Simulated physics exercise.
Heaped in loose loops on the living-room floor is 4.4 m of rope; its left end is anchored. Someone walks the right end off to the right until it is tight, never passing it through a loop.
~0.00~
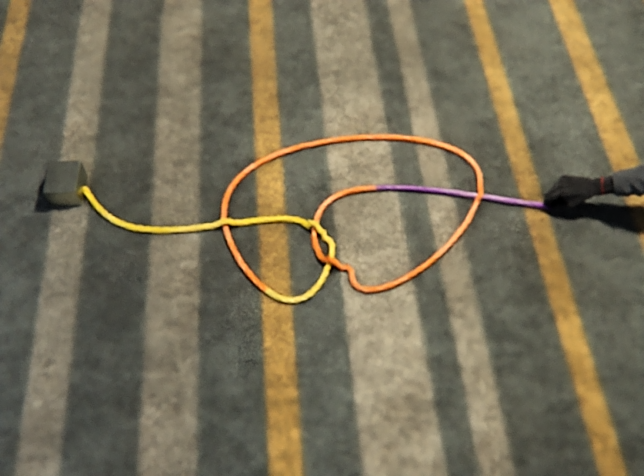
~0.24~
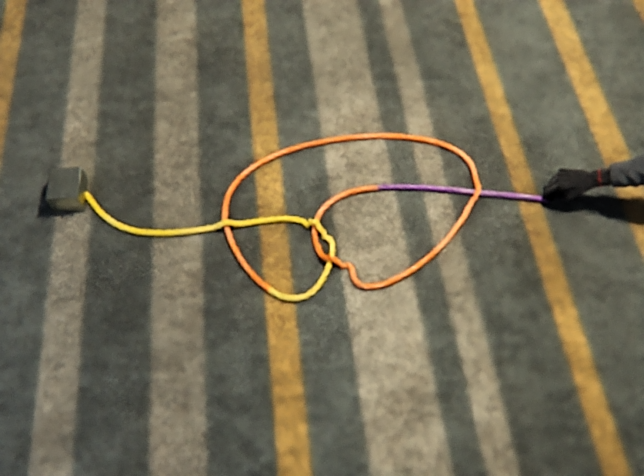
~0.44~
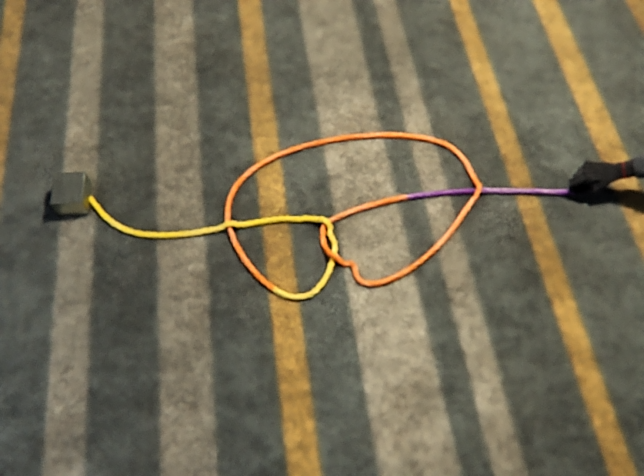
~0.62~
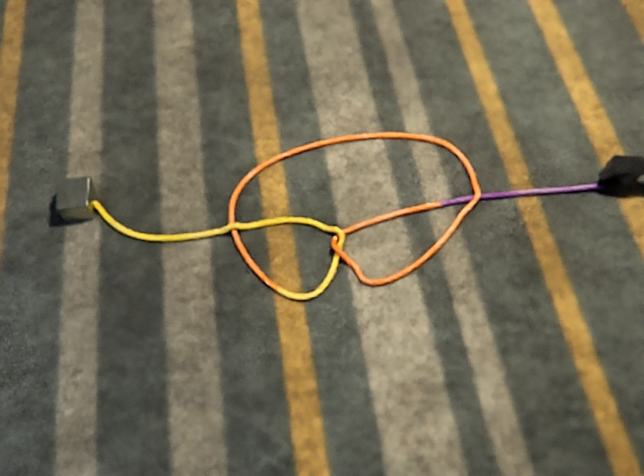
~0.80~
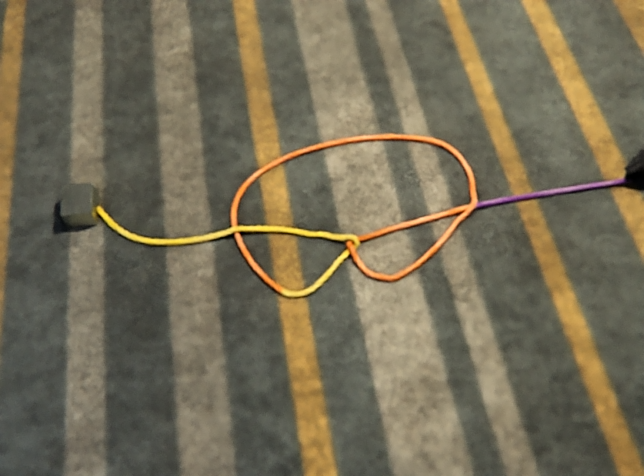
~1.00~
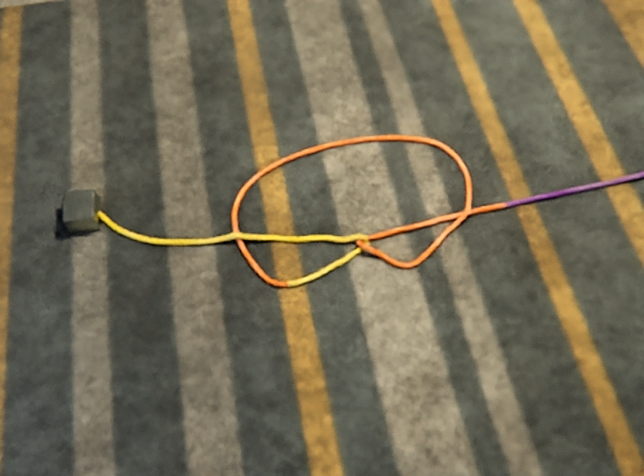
Yellow, orange and purple rope looped on a striped carpet, its loops narrowing as a dark gripper pulls the purple end right.
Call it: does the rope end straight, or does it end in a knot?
It ends in a knot.
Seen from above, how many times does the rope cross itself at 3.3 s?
The count comes to 3.
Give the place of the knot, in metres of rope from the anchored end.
I'd put it at close to 1.2 m along from the fixed end.
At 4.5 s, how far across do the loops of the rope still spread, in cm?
Around 8 cm.
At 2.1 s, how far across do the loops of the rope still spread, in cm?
The loops span roughly 30 cm at that moment.
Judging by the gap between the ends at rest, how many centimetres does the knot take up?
Roughly 20 centimetres.
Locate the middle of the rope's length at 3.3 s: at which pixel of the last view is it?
Roughly at (425, 196).
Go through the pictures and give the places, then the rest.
The first picture shows crossings (225, 225) yellow over orange, (315, 221) yellow over orange, (325, 274) orange over yellow, (480, 196) orange over purple; rope runs through (199, 228) (253, 278) (371, 137) (414, 274) (413, 188); grip (551, 207).
In the second picture, rope runs through (201, 230) (367, 136) (414, 187); grip (549, 199).
In the third picture, rope runs through (205, 231) (366, 136) (442, 193); grip (575, 192).
In the fourth picture, rope runs through (209, 233) (366, 136) (475, 198); grip (604, 186).
In the fifth picture, rope runs through (212, 237) (365, 138) (506, 200); grip (630, 179).
In the sixth picture, rope runs through (218, 240) (270, 281) (362, 140) (417, 263) (538, 198).
At 2.1 s, the ends are 2.6 m apart, loops still 31 cm across.
At 3.3 s, the ends are 3.3 m apart, loops still 9 cm across.
At 4.5 s, the ends are 4.0 m apart, loops still 9 cm across.
At 5.6 s, the ends are 4.2 m apart, loops still 7 cm across.
At 5.9 s, the ends are 4.2 m apart, loops still 8 cm across.
